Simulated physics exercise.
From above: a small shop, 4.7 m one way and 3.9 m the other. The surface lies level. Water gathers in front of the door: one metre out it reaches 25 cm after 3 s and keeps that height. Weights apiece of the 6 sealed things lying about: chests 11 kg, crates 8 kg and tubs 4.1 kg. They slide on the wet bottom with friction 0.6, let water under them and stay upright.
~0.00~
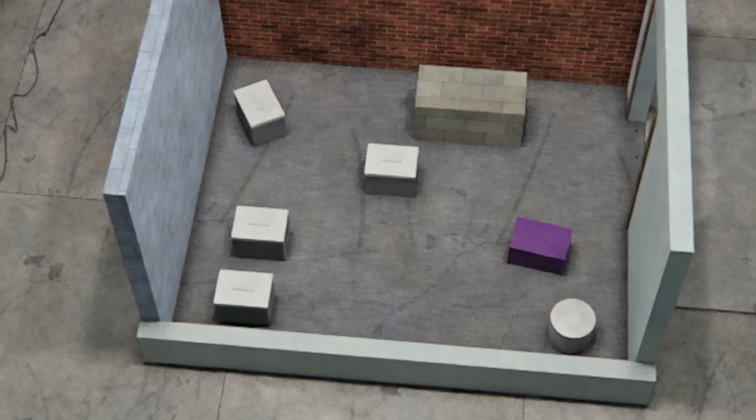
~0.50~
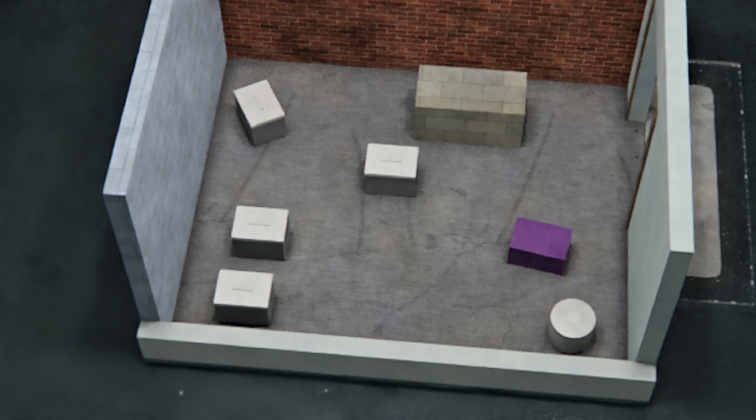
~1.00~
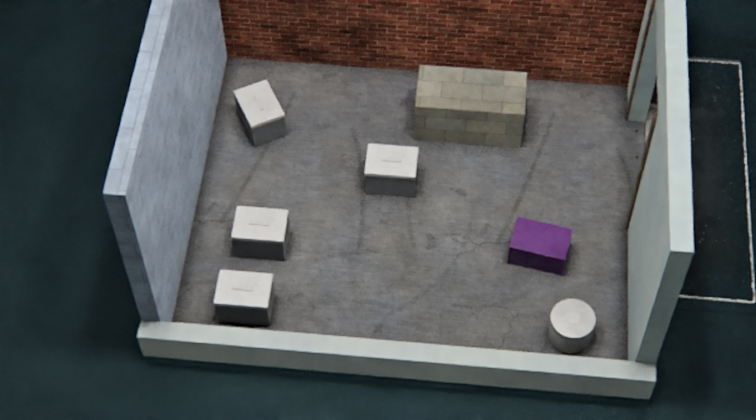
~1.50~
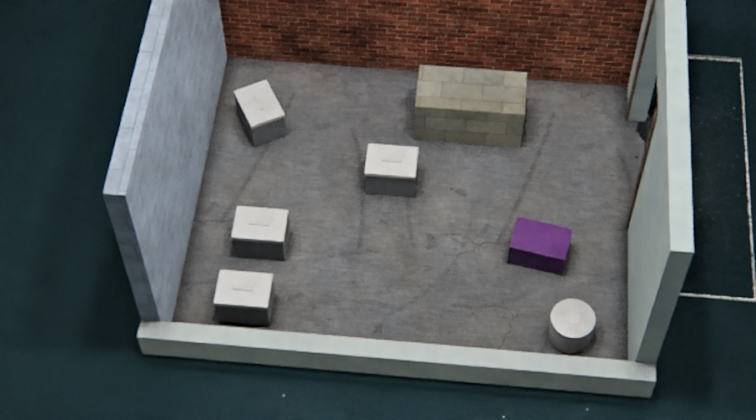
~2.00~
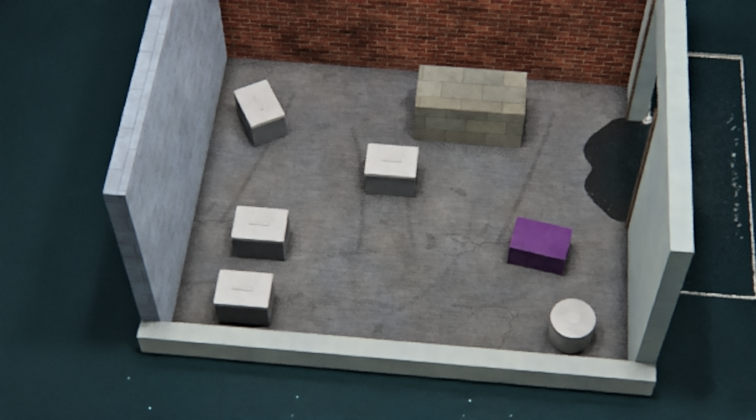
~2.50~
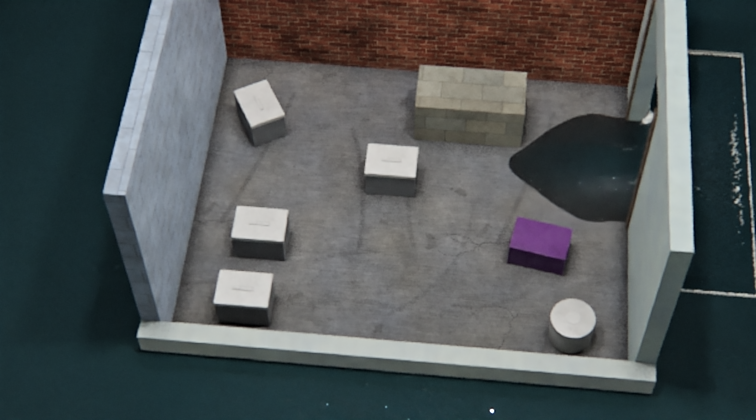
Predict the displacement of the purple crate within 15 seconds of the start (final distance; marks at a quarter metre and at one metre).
The purple crate is nudged along.
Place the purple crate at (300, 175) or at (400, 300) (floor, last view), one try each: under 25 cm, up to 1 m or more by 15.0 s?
In turn: It moves a short way; it ends far away.
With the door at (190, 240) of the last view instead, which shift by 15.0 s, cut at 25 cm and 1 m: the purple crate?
In that case the purple crate travels far.
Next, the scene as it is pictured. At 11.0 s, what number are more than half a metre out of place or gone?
I count 3.
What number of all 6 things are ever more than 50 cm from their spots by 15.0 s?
I count 6.
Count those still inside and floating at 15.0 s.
I count 6.
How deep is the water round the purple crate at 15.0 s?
About 9 cm.
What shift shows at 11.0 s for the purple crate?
About 50 cm.
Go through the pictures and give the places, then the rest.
The purple crate at (541, 238) rests on the ground; 0.0 m2 under water; 0 of 6 have shifted, in the first frame.
The purple crate at (541, 238) rests on the ground; water covers 0.0 m2; 0 of 6 have shifted, in the second frame.
The purple crate at (541, 238), on the bottom; 0.0 m2 under water; 0 of 6 have shifted, in the third frame.
The purple crate at (541, 238) rests on the ground; water covers 0.0 m2; 0 of 6 have shifted, in the fourth frame.
The purple crate at (541, 238) rests on the ground; 0.4 m2 under water; 0 of 6 have shifted, in the fifth frame.
The purple crate at (541, 238) rests on the ground; water covers 1.3 m2; 0 of 6 have shifted, in the sixth frame.
After 3.5 s the purple crate is near (541, 238), 0.0 m from its start, aground; 0 afloat.
After 6.8 s the purple crate is near (538, 267), 0.4 m from its start, aground; 4 afloat.
After 11.0 s the purple crate is near (551, 281), 0.5 m from its start, afloat; 6 afloat.
After 15.0 s the purple crate is near (505, 276), 0.6 m from its start, afloat; 6 afloat.
